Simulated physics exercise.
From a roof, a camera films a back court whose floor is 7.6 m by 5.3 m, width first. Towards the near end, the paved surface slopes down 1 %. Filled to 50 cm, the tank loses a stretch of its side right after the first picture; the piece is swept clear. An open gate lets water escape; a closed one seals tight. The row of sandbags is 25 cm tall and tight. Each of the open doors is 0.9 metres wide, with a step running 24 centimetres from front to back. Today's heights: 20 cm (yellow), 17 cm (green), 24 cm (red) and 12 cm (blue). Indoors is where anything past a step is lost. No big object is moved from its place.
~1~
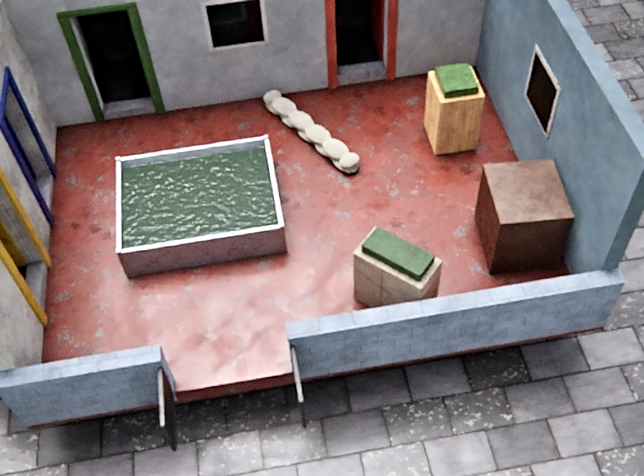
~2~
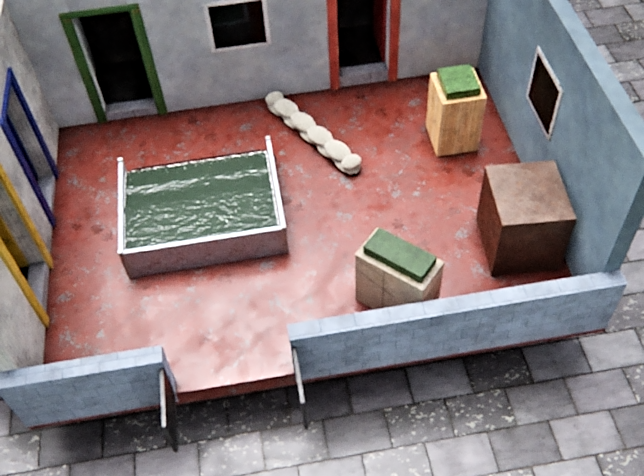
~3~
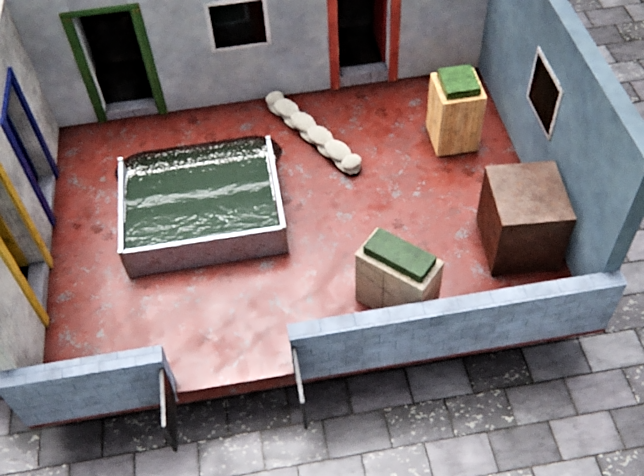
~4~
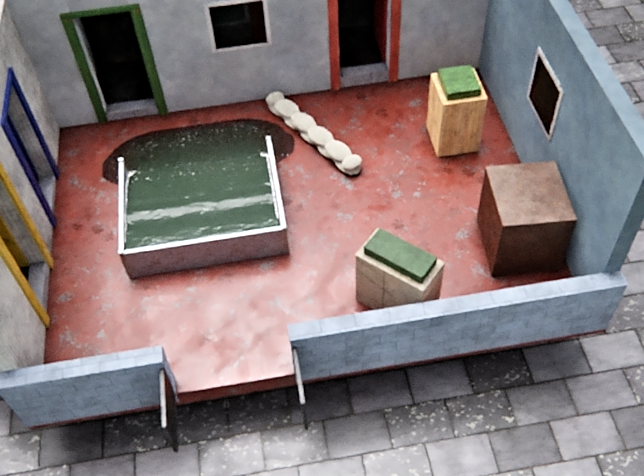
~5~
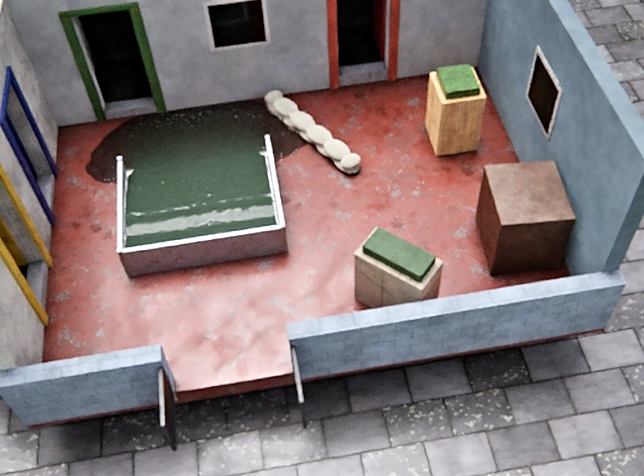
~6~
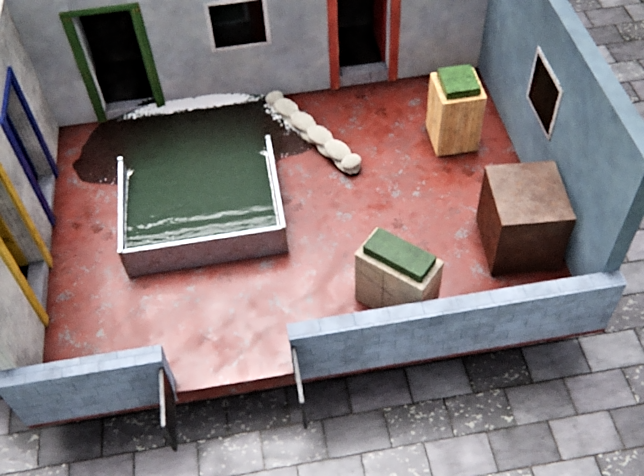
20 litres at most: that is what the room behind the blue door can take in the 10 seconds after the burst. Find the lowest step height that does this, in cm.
The lowest height is about 10 cm.
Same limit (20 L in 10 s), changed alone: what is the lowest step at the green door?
At the green door it takes roughly 22 centimetres.
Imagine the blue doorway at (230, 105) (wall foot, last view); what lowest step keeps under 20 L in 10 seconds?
About 28 cm.
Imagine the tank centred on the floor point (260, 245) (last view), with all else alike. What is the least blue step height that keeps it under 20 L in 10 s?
In that case about 13.0 cm.
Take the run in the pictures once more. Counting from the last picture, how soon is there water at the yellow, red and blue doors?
Yellow = 2.4 s, red = 0.9 s, blue = 1.6 s.
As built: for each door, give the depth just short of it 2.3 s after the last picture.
Depths in cm - yellow: 1, green: 19, red: 2, blue: 11.
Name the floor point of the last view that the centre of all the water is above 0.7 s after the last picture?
The balance point sits at roughly (198, 175).
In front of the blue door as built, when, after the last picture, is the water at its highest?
That happens close to 3.5 s on the clock.
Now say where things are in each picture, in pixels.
Still water, 50 cm deep, in the tank at (198, 195); the blue door at (31, 155) is dry, in the first frame.
The front is at a hidden place, 0.3 m from the gap on the far side; 0.6 m2 of floor is wet, 50 cm left at the back, in the second frame.
The front is at a hidden place, 0.6 m from the gap on the far side; 1.5 m2 of floor is wet, 50 cm left at the back, in the third frame.
Water pours out on the far side and has run 1.1 m, to (143, 137); about 8 cm deep outside, 50 cm at the back, in the fourth frame.
Water pours out on the far side and has run 1.6 m, to (145, 117); about 7 cm deep outside, 49 cm at the back, in the fifth frame.
The gap is on the far side, the front 1.8 m out at (150, 102); the back of the tank holds 42 cm; the blue door at (33, 154), 2.4 m from the gap, is still 0.9 m from the nearest water, in the sixth frame.
Then, 0.7 s after the last picture water covers 20 % of the floor, deepest (36 cm) near (233, 104); it has not reached the blue door.
Then, 2.3 s after the last picture water covers 40 % of the floor, deepest (28 cm) near (59, 136); 11 cm at the blue door, 0 litres in over its 12 cm step.
Then, 9.3 s after the last picture water covers 80 % of the floor, deepest (10 cm) near (176, 172); 6 cm at the blue door, 10 litres in over its 12 cm step.
At the blue door as built, the water peaked near 16 cm, 3.3 s after the last picture.
With a step of 9 cm, 27 litres would have come in within the 10 s; with 12 cm, 10 litres. So under 20 litres takes about 10 cm.
